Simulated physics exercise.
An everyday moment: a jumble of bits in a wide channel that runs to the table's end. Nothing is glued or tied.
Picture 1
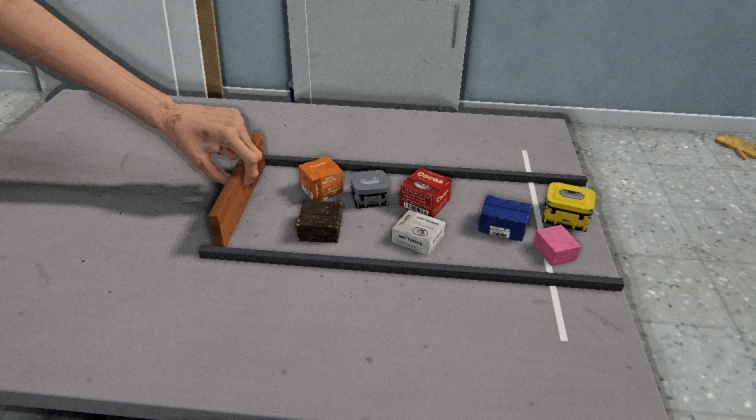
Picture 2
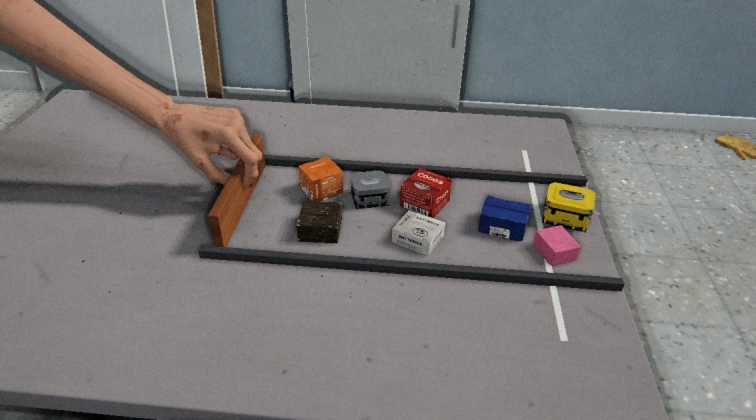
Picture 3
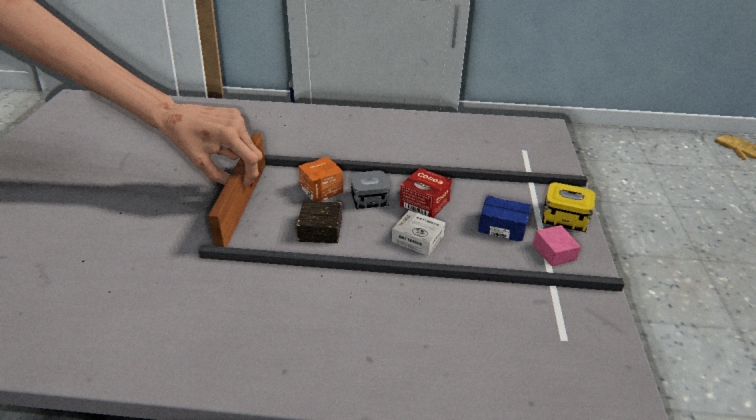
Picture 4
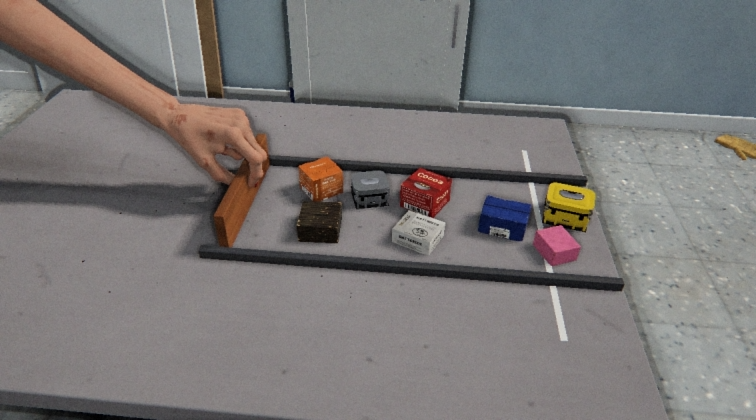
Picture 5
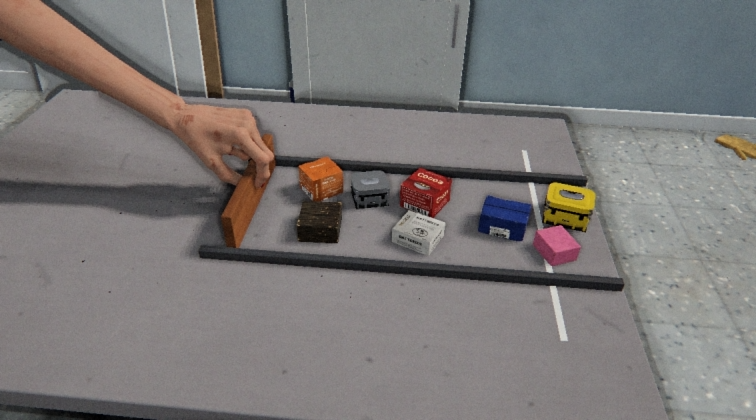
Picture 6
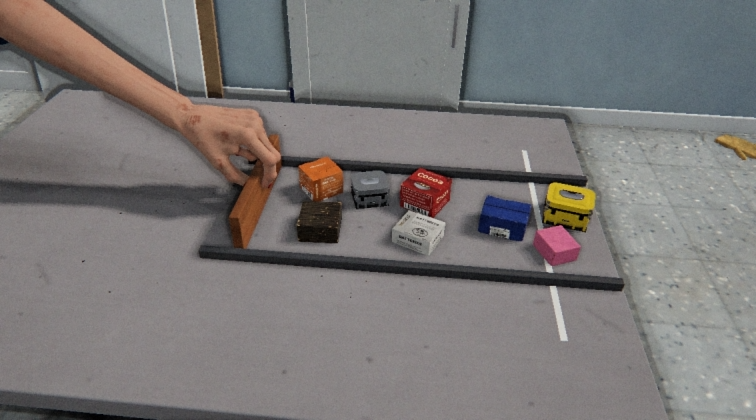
A hand slides an upright wooden board slightly right toward several still, colourful boxes.
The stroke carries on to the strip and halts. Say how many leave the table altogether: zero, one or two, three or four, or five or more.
In the end the number that fall off is three or four.
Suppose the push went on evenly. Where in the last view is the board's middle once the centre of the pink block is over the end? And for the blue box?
Its middle is around (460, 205) and around (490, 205).
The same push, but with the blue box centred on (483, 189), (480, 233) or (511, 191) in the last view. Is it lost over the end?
The blue box falls; drops off; goes over.
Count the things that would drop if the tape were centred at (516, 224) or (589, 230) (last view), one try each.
Try by try, 3 and 8.
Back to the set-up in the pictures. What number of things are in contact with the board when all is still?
That makes 2.
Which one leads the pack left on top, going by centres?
Foremost is the white box.
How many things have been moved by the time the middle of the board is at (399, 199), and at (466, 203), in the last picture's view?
7 and 8.
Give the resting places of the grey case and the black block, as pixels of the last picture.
First (577, 212), then (567, 241).
Early on, none off yet; yellow case at rest near (568, 206); pink block at rest near (556, 245); blue box at rest near (507, 219).
Finally, the number that fall off is three or four; lost, red box, blue box, pink block and yellow case.
